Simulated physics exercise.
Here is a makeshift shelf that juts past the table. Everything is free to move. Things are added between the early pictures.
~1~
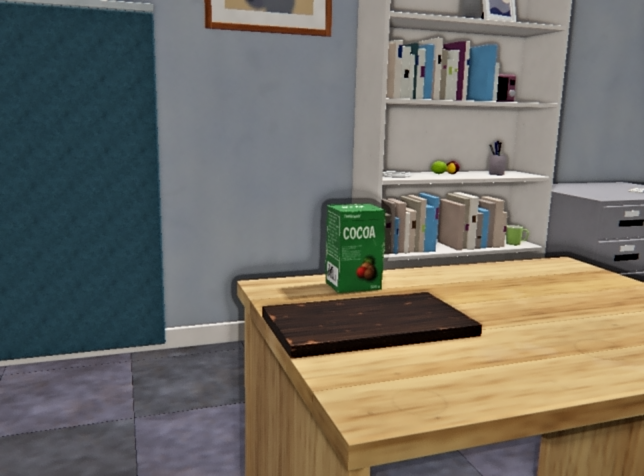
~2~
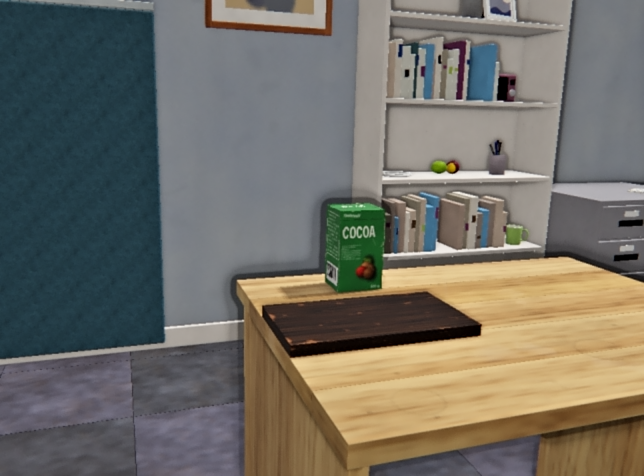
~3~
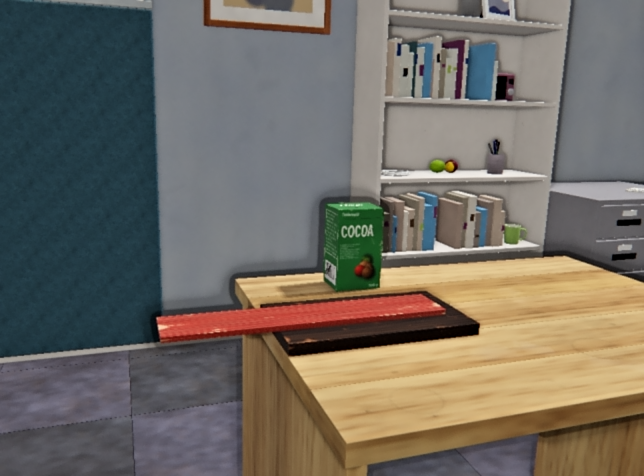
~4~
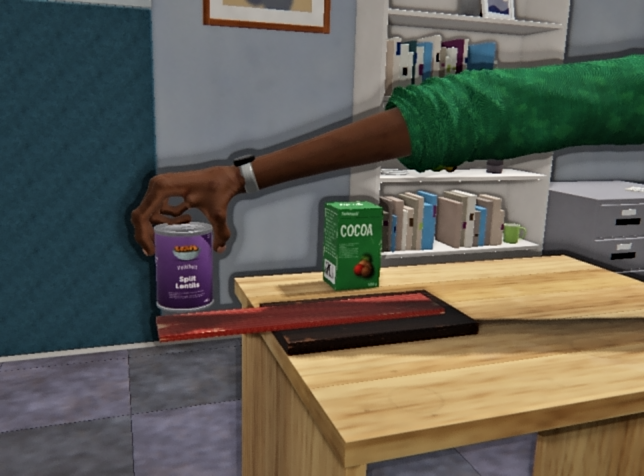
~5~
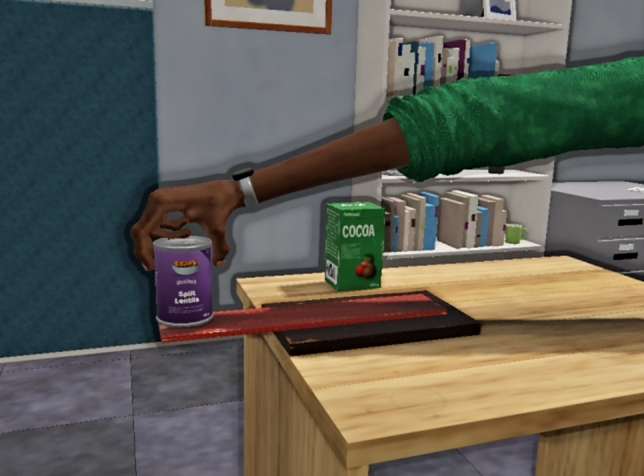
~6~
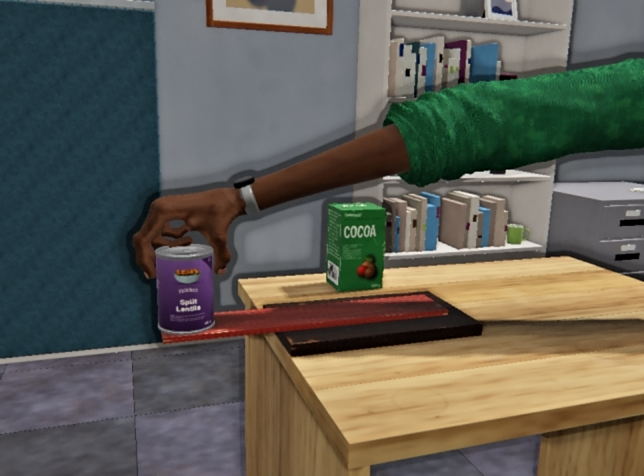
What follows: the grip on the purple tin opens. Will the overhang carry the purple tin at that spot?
In the end the plank comes down.
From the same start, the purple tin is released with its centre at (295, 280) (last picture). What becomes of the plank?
Then it stays on the table.
Then, 0.40 s after the last picture, purple tin now down on the floor or falling; red plank tipped 61° from how it was.
Then, 0.60 s after the last picture, red plank now down on the floor or falling.
Then, 0.70 s after the last picture, things are still on the move.
Then, 1.00 s after the last picture, as before.
By the end, down on the floor or falling, purple tin and red plank; the other 2 in place. The plank tips off the edge.
